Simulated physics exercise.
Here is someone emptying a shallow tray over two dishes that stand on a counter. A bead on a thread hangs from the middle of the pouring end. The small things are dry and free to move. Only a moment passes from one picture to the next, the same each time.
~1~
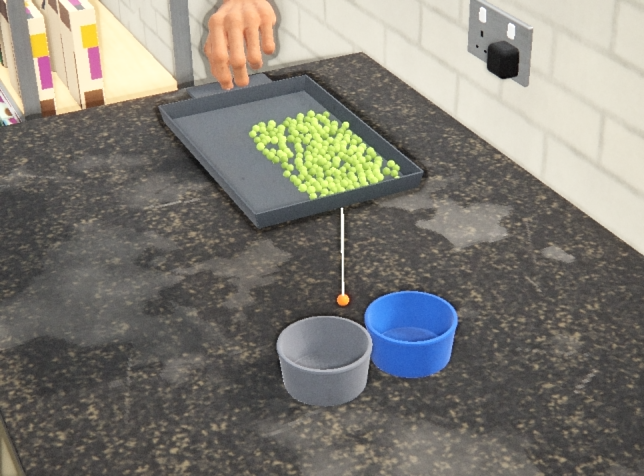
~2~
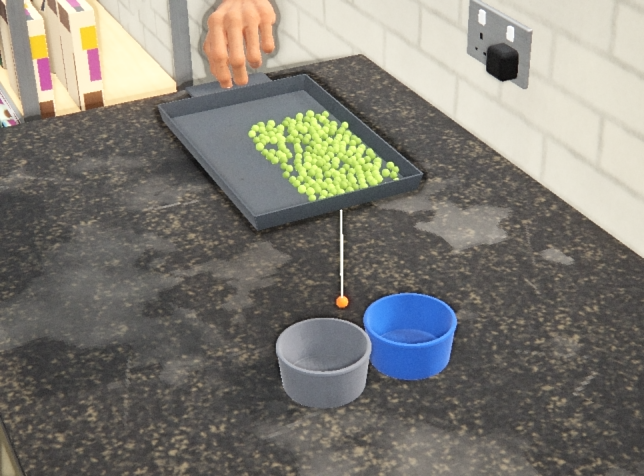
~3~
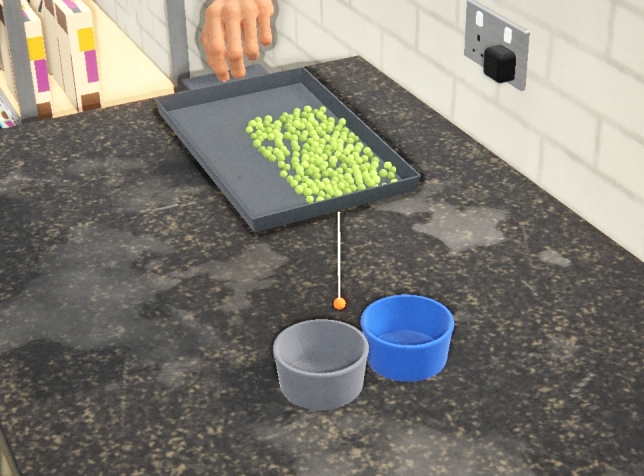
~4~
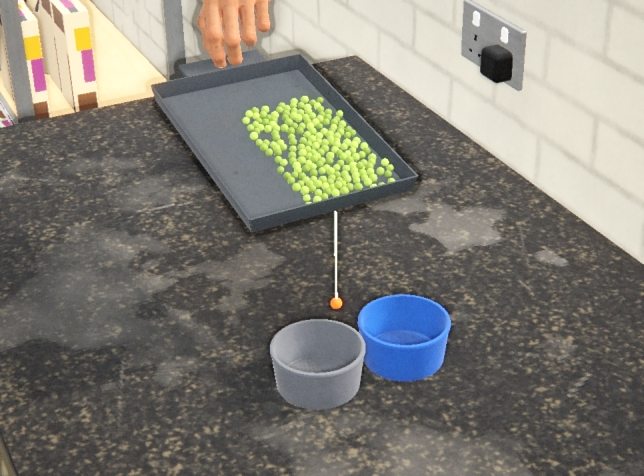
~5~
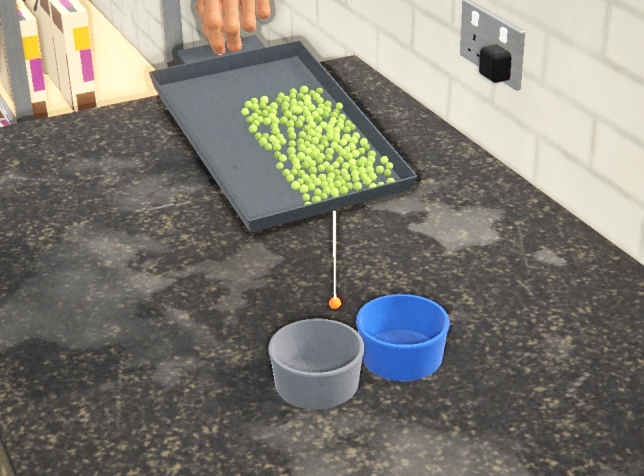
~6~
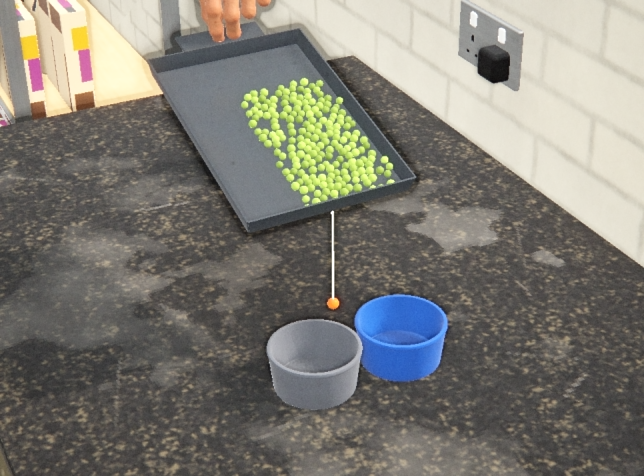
We see a hand at the far end of a dark shallow tray of green peas, above a grey dish and a blue dish on a speckled counter; the hand lifts slightly and the tray tilts a little towards the dishes.
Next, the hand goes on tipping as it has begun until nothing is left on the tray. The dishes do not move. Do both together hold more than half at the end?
They take over half between them.
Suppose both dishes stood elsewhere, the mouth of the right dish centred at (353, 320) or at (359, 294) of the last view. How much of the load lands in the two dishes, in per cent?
Near 40 % and 0 %.
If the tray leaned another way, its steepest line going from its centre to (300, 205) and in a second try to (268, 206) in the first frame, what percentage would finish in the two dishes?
About 60 and 20 per cent.
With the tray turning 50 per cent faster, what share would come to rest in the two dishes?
Some 80 per cent.
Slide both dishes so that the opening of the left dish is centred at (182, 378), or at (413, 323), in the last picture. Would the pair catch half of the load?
At the first place less than half, at the second below a half.
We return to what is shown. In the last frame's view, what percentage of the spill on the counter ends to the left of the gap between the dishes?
Roughly 30 in a hundred.
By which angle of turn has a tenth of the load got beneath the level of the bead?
Around 90° of tilt.
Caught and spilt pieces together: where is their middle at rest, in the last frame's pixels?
Near (343, 374).
Soon, tray tipped steeply; all on the tray.
A while on, tray tipped right over; about a third on the tray; a small part in the left dish; about a quarter in the right dish; a small part outside both; about a third in the air.
Towards the end, tray tipped past a quarter turn; about half in the left dish; about a third in the right dish; about a quarter outside both.
Finally, tray tipped past a quarter turn; about half in the left dish; about a third in the right dish; about a quarter outside both.
